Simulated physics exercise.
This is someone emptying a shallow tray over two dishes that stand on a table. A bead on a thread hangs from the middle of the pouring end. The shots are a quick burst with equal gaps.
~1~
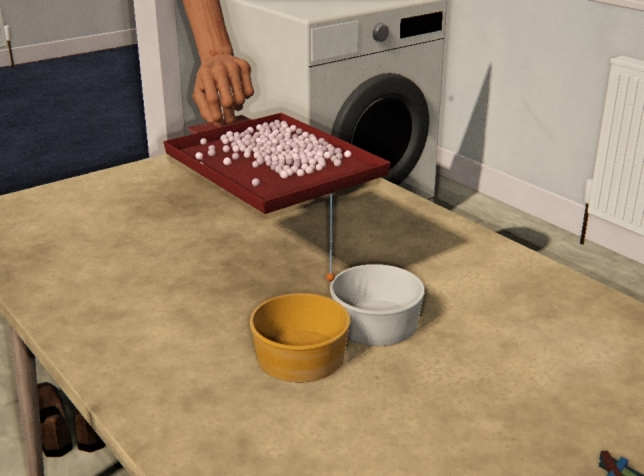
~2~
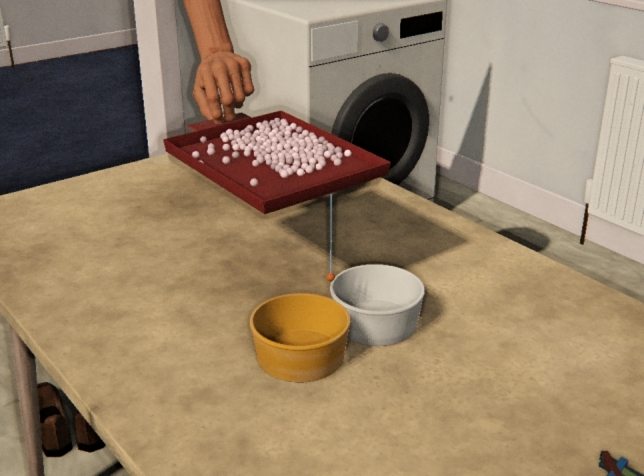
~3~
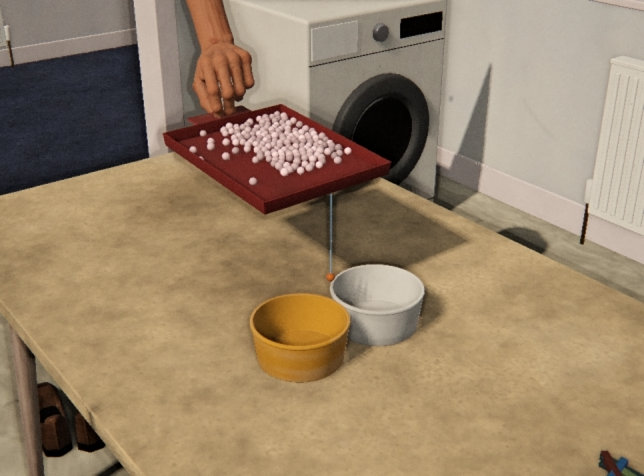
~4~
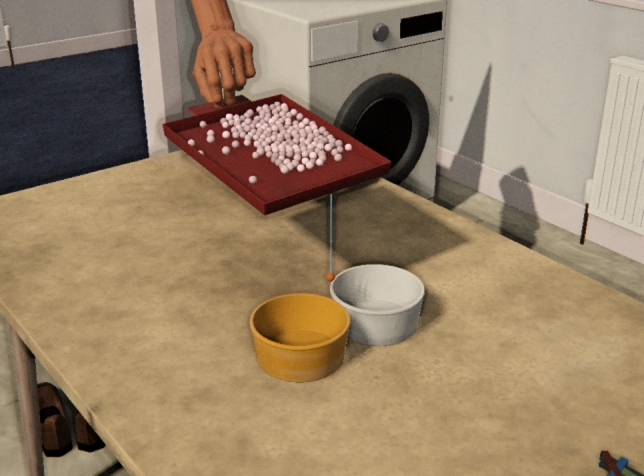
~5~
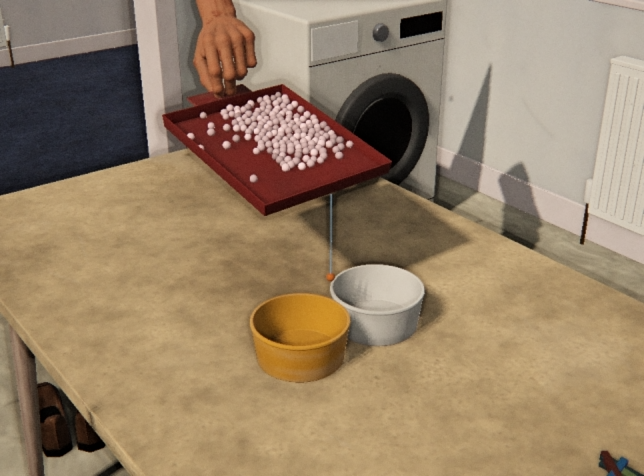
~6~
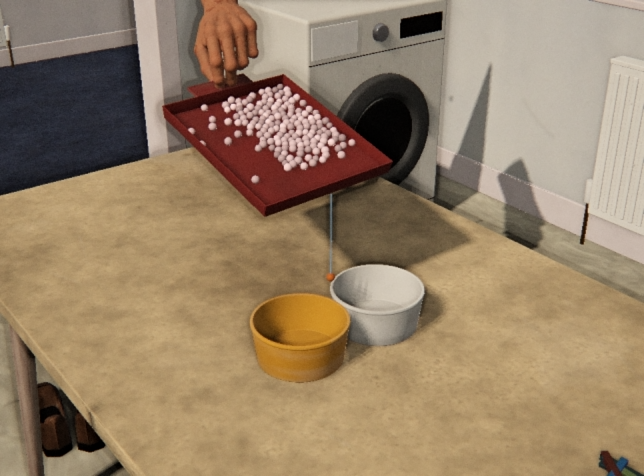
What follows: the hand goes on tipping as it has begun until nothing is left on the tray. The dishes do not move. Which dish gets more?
More goes to the left dish.
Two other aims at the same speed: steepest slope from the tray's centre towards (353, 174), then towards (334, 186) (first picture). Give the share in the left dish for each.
In turn 0 and 10 in a hundred.
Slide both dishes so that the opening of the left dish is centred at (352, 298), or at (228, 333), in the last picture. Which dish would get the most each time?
One: The left dish. Two: Right.
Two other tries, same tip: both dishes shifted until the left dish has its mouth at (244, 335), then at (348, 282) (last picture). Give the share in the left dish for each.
In turn 20 and 10 in a hundred.
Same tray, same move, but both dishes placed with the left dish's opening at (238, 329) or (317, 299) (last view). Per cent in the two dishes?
About 40 and 40 per cent.
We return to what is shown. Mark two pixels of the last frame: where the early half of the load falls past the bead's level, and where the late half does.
Early half (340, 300), late half (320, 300).
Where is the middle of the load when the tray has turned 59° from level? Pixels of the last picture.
At about (322, 168).
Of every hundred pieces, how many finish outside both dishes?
Close to 10 per cent.
Shortly afterwards, tray tipped steeply; all but a few on the tray; only a few in the left dish; only a few in the right dish; only a few in the air.
Next, tray tipped right over; near a third on the tray; near a quarter in the left dish; a little in the right dish; a little outside both; near a quarter in the air.
Some moments later, tray tipped past a quarter turn; near two thirds in the left dish; near a quarter in the right dish; a little outside both.
In the end, tray tipped past a quarter turn; near two thirds in the left dish; near a quarter in the right dish; a little outside both.
